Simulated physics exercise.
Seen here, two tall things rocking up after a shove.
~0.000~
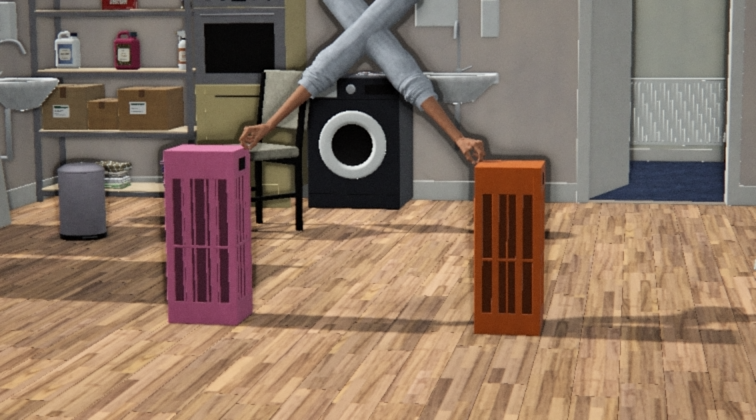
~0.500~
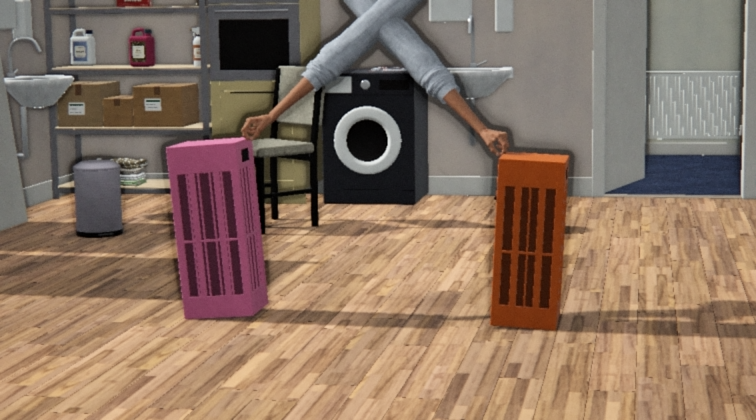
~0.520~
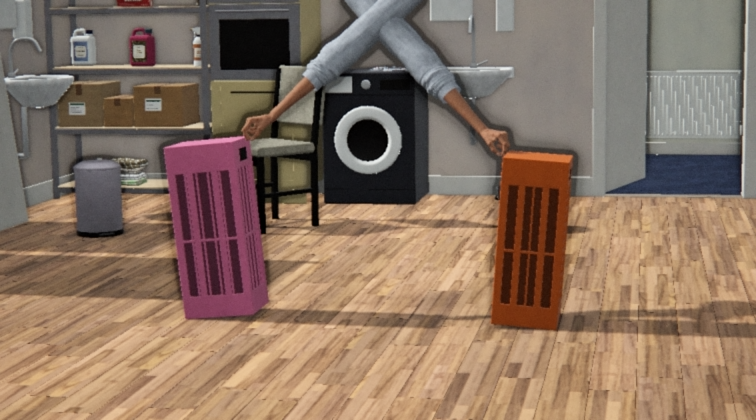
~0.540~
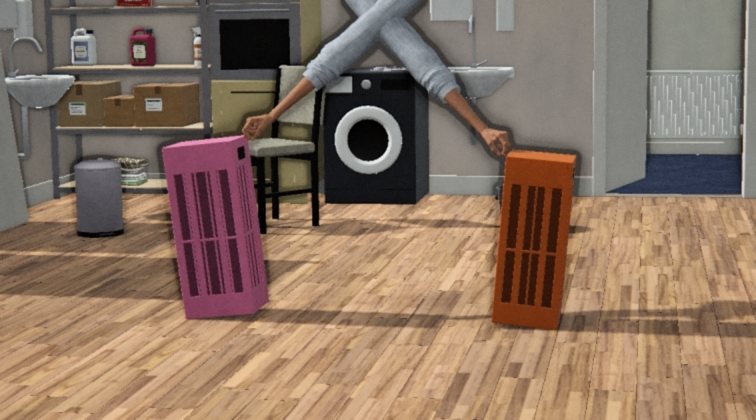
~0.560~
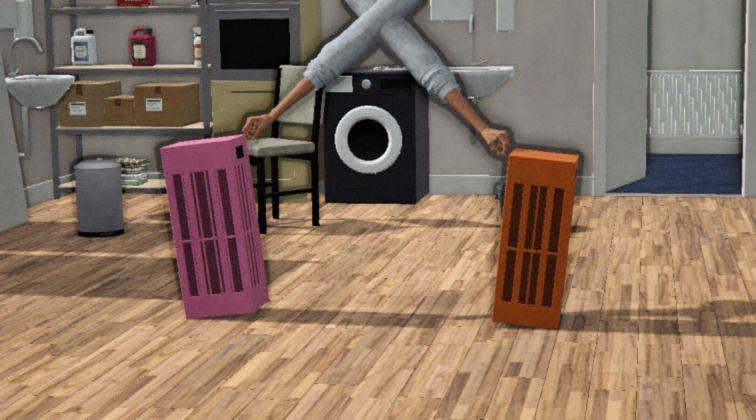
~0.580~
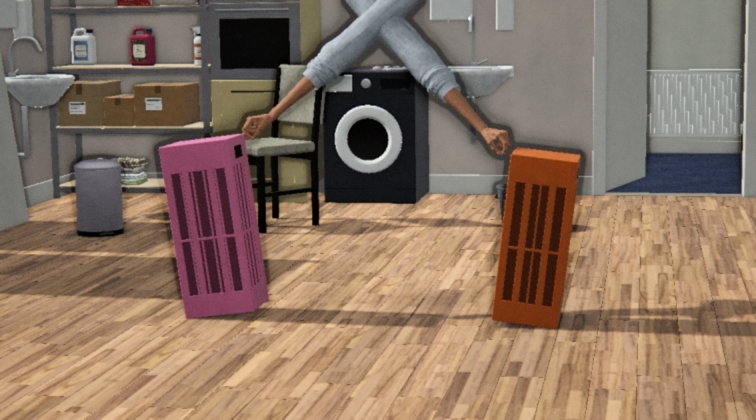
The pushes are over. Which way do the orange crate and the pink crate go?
The orange crate settles on its feet, the pink crate settles on its feet.
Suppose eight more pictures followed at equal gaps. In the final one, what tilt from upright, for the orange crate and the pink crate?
It would show 8° and 6°.
After 0.88 s, orange crate 4° off upright near (532, 238); pink crate upright near (227, 229).
After 1.22 s, orange crate 2° off upright near (523, 239); pink crate upright near (223, 228).
At rest (2.3 s), the orange crate rocks back upright, near (527, 240); the pink crate rocks back upright, near (226, 229).
